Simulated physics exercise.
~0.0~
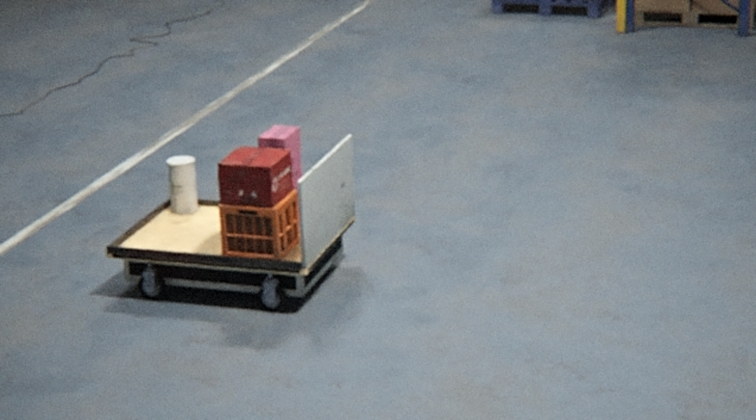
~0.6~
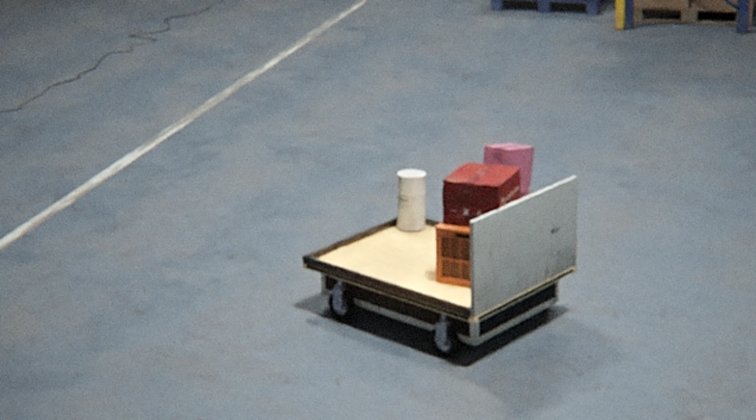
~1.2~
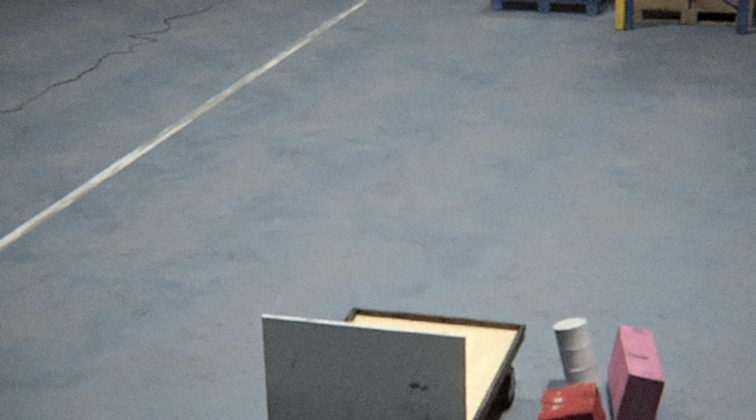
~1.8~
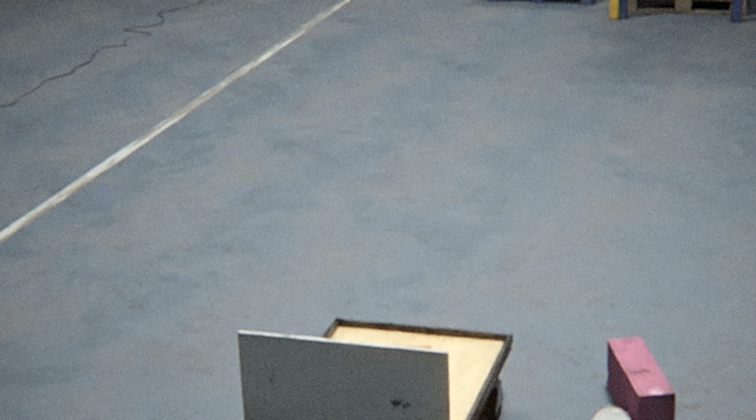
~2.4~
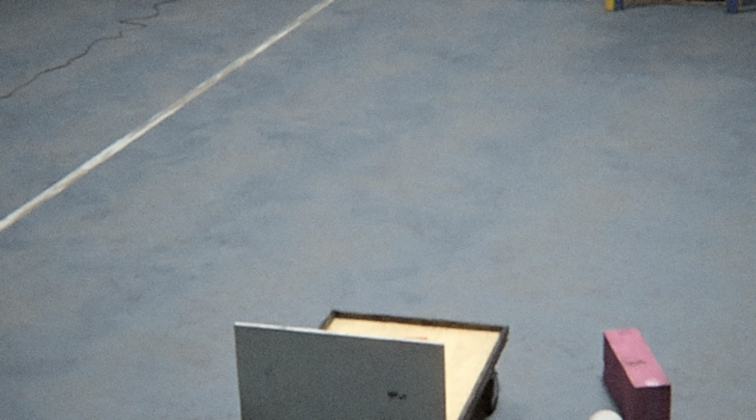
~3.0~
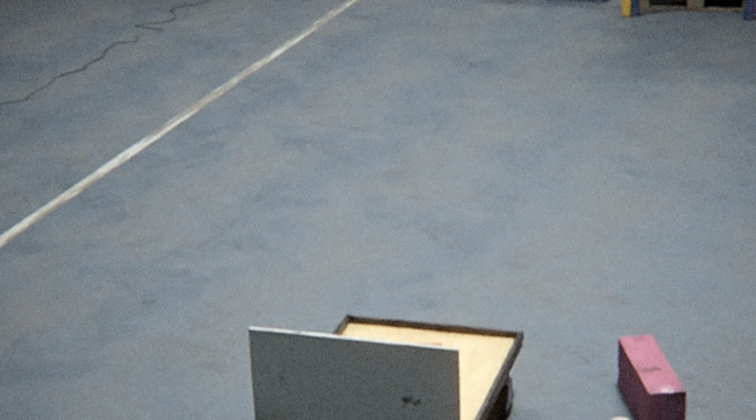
A flat cart with a tall board at one end rolled right across a warehouse floor, then swung toward the viewer, spilling its red parcel, pink box and white canister off the side before stopping, with the pink box left lying beside it.
